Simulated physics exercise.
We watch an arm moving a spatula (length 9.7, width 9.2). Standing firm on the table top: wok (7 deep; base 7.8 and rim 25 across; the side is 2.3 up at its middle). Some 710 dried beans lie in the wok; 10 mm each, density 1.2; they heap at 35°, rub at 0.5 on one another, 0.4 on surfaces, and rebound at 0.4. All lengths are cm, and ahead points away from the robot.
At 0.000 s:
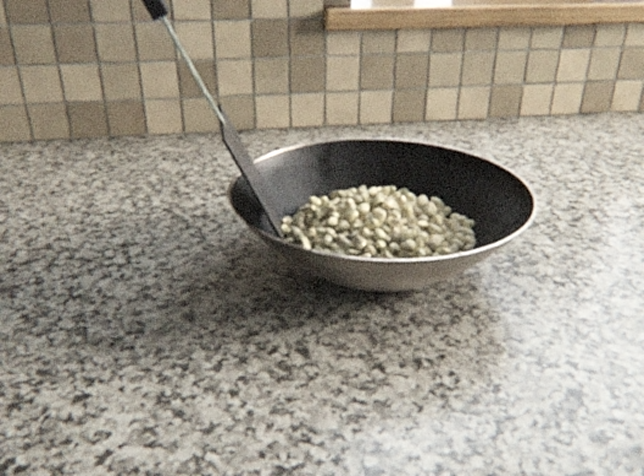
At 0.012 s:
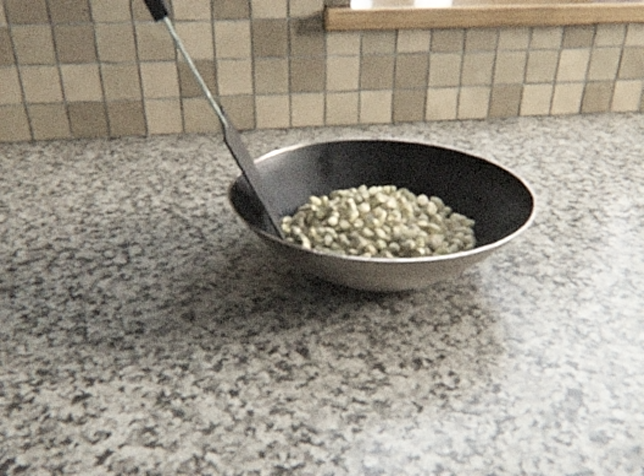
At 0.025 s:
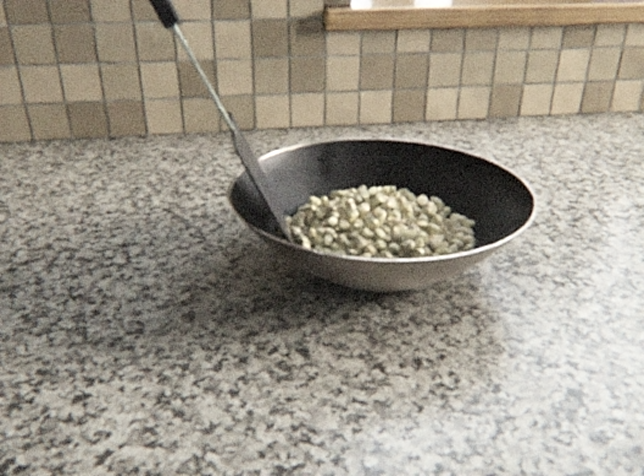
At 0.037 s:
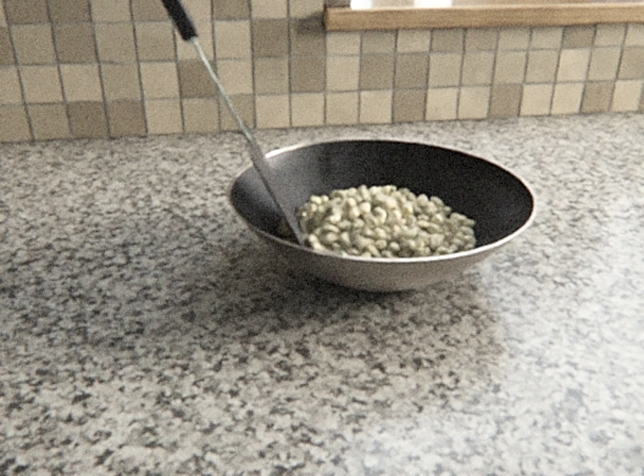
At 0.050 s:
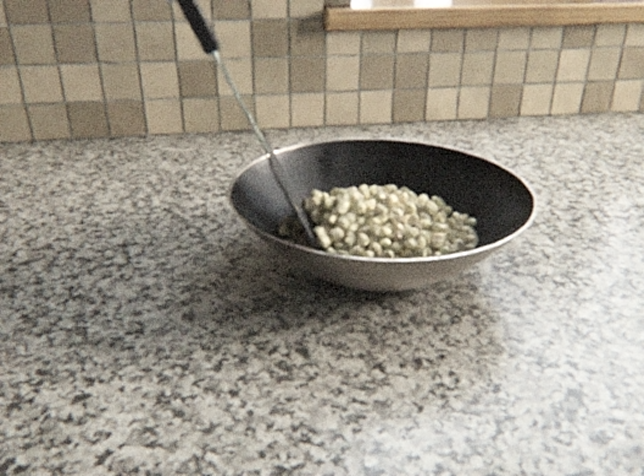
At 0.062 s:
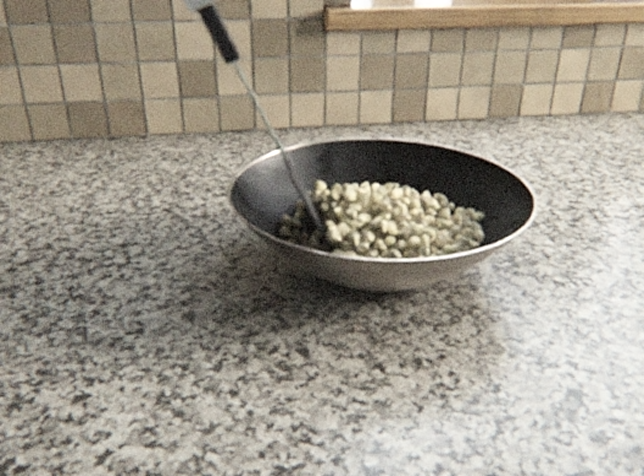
At the start, a spatula leans into the left side of a dark wok holding a heap of pale dried beans on a speckled countertop. The spatula then moves a short way to the right, pressing into the heap's left edge and nudging some beans rightward while the wok stays still.
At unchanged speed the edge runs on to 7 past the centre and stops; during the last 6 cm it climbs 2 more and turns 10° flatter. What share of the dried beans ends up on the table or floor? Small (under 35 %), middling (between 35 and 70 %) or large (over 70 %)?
On the table or floor the share is middling, between 35 and 70 %.
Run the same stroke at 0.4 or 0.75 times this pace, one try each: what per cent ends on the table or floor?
About 20 and 45 per cent.
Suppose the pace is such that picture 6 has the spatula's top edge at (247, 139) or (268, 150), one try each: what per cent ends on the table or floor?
Some 20 and 45 per cent.
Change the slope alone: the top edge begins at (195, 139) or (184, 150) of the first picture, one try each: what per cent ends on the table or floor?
About 50 and 50 per cent.
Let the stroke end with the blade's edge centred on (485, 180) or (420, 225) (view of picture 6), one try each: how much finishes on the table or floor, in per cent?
About 60 and 20 per cent.
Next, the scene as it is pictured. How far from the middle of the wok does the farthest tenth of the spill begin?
About 45 cm.
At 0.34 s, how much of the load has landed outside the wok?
Some 10 per cent.
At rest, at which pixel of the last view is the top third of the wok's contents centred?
At about (457, 218).
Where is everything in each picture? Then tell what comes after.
The first picture shows the spatula top edge at (221, 121), sloping 65°; upper third of the load around (378, 223), from x 285 to 470, top at y 190; 708 in the wok.
The second picture shows the spatula top edge at (223, 122), sloping 65°; upper third of the load around (378, 223), from x 285 to 470, top at y 190.
The third picture shows the spatula top edge at (232, 128), sloping 65°; upper third of the load around (378, 223), from x 285 to 470, top at y 190.
The fourth picture shows the spatula top edge at (248, 139), sloping 65°; upper third of the load around (379, 222), from x 285 to 470, top at y 190.
The fifth picture shows the spatula top edge at (266, 149), sloping 65°; upper third of the load around (379, 220), from x 285 to 470, top at y 190.
The sixth picture shows the spatula top edge at (284, 156), sloping 65°; upper third of the load around (382, 215), from x 285 to 480, top at y 185; 708 in the wok.
After 0.09 s, sloping 65°, highest piece 9 above the table; 708 in the wok.
After 0.12 s, sloping 62°, highest piece 11 above the table; 708 in the wok.
After 0.34 s, sloping 55°, highest piece 13 above the table; 352 in the wok, 76 on the table or floor, 280 on the blade or in flight.
After 1.39 s, sloping 55°, highest piece 6 above the table; 356 on the table or floor, 352 in the wok.
In the end, 356 on the table or floor, 352 in the wok. That is 50 % on the table or floor.
